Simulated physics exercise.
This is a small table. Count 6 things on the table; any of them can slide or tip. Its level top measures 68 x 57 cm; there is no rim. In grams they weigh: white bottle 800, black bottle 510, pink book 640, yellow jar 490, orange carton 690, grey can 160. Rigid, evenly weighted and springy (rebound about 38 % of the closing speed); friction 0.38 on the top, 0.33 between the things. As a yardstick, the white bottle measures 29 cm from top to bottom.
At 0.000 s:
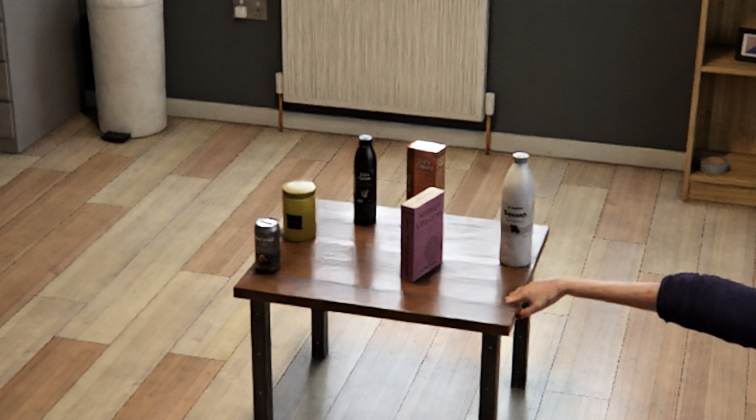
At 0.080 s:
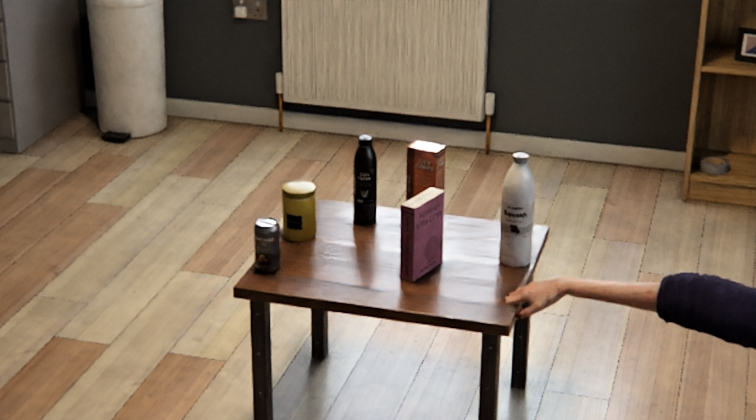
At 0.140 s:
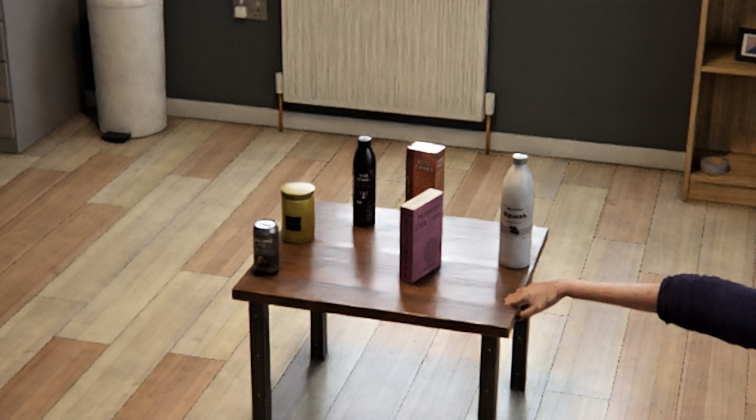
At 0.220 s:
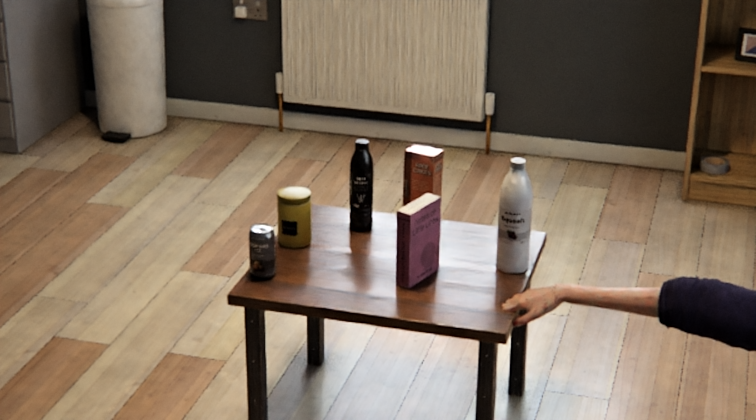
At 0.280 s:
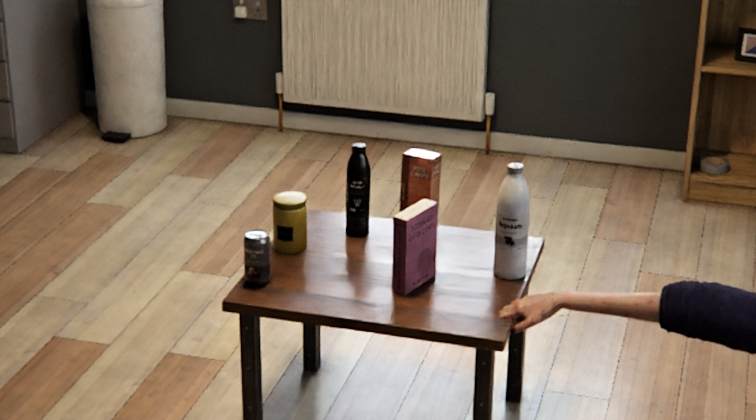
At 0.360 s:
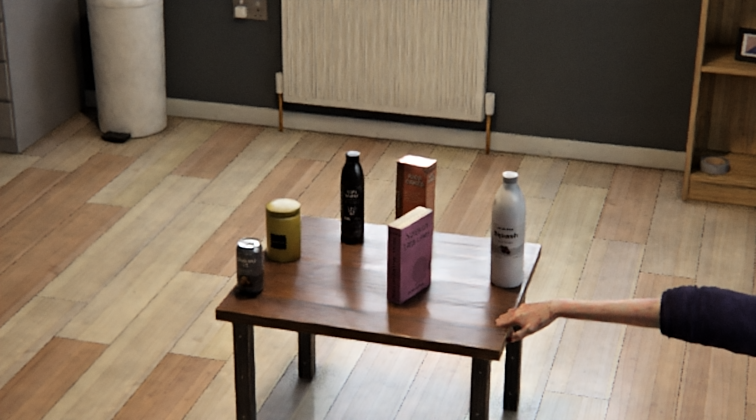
A hand grips the small wooden table's corner and slides it forward with its six objects.
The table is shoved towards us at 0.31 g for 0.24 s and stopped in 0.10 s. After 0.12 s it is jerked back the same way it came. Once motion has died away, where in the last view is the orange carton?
It ends at about (390, 241).
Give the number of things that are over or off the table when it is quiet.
3 of them.
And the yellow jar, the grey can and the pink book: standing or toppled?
The yellow jar is still upright; the grey can stays upright; the pink book keeps standing.
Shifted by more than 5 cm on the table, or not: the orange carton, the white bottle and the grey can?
The orange carton leaves its spot; the white bottle leaves its spot; the grey can holds its spot.
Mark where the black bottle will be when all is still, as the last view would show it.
At about (343, 242).
After 0.46 s, table shifted 12 cm; orange carton 19° off upright near (408, 204); black bottle 21° off upright; white bottle 17° off upright.
After 0.66 s, table shifted 9 cm; orange carton on its side near (389, 248); white bottle 67° off upright; black bottle on its side.
After 0.86 s, orange carton on its side near (389, 242); white bottle on its side; black bottle on its side.
In the end (1.5 s), toppled on the table, white bottle, black bottle and orange carton; the other 3 under 5 cm from the start. At the end, from the last picture's camera, orange carton near (390, 241).
